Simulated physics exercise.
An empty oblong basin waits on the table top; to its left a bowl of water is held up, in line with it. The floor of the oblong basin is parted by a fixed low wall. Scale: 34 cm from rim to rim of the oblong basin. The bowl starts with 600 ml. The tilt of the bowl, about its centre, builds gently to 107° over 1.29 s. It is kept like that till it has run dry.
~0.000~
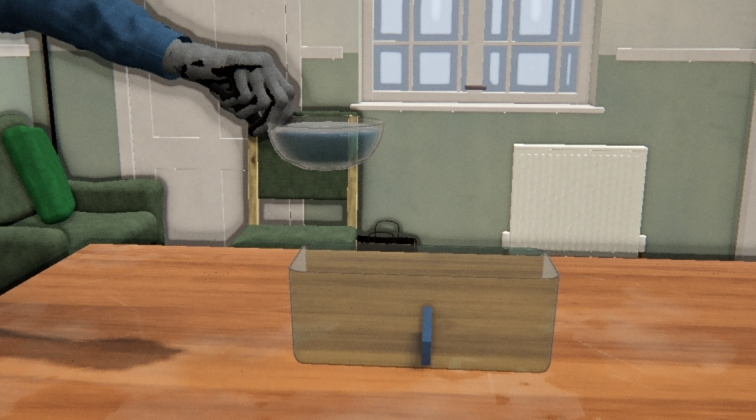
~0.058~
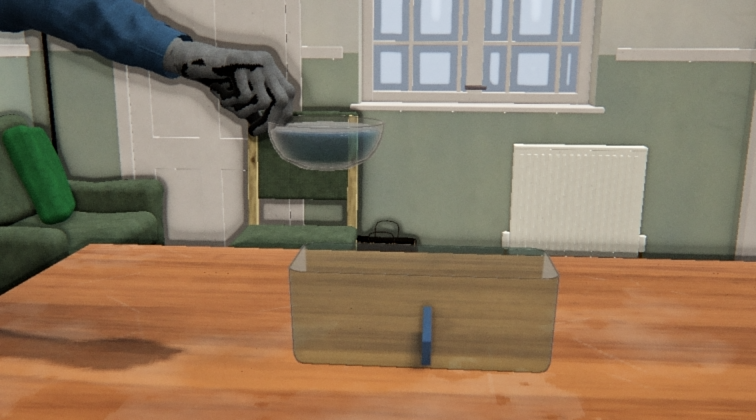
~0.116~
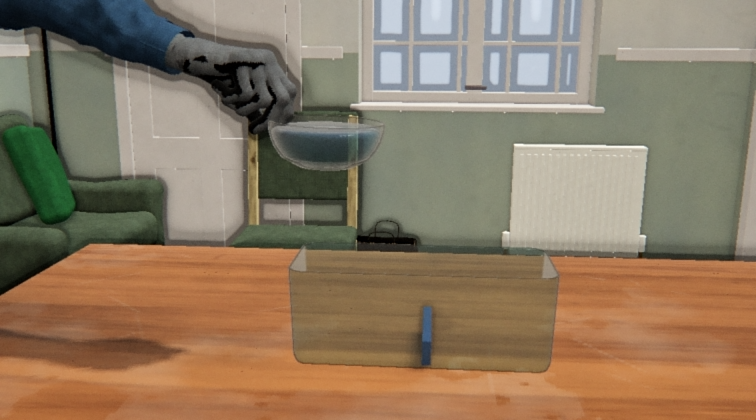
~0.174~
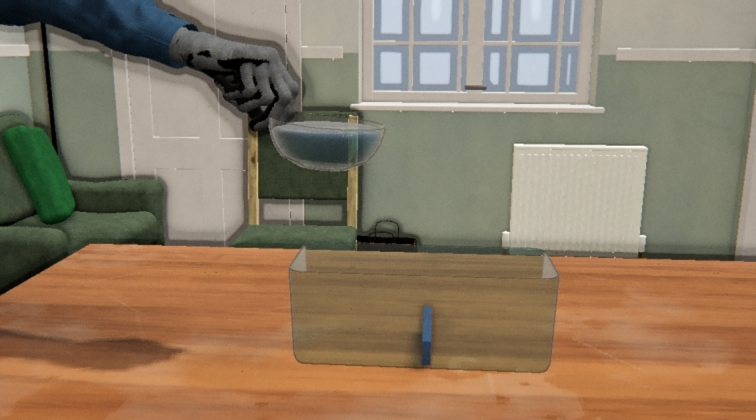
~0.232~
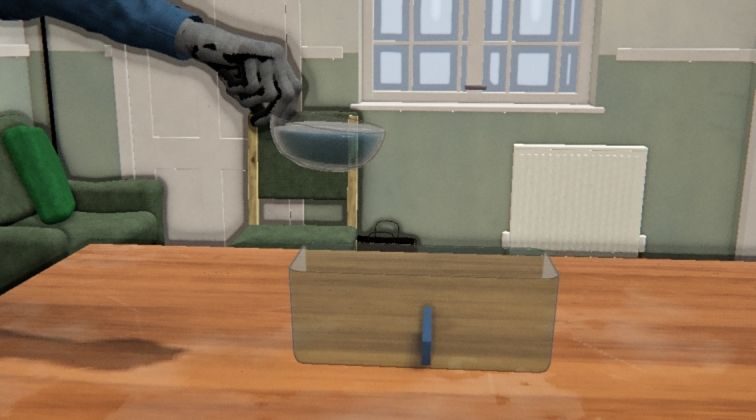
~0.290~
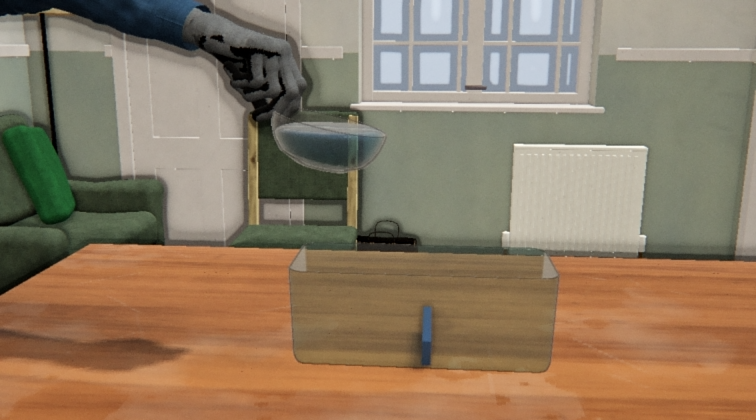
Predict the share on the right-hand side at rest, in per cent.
Roughly 61 per cent is past the wall.
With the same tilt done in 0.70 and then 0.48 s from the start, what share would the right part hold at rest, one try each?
In turn about 50 and 40 per cent.
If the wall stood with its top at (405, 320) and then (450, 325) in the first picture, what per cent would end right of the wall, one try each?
In turn about 80 and 25 per cent.
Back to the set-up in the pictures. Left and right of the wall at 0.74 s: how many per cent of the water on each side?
Some 7 per cent left and 28 right.
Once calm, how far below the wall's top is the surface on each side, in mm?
Left about 24 mm, right about 16 mm.
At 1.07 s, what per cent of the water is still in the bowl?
About 0 per cent.
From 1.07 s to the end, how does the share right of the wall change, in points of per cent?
The share moves down, by some 1 per cent.
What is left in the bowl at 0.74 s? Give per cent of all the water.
Near 28 in a hundred.
By 0.74 s the tilt is 66° and 28 per cent is still to pour, 7 is left of the wall and 27 right of it.
By 1.07 s the tilt is 100° and 0 per cent is still to pour, 33 is left of the wall and 62 right of it.
By 1.41 s the tilt is 107° and 0 per cent is still to pour, 38 is left of the wall and 61 right of it.
By 1.79 s the tilt is 107° and 0 per cent is still to pour, 38 is left of the wall and 61 right of it.
At rest 38 per cent lies left of the wall, 61 right of it and 1 outside.
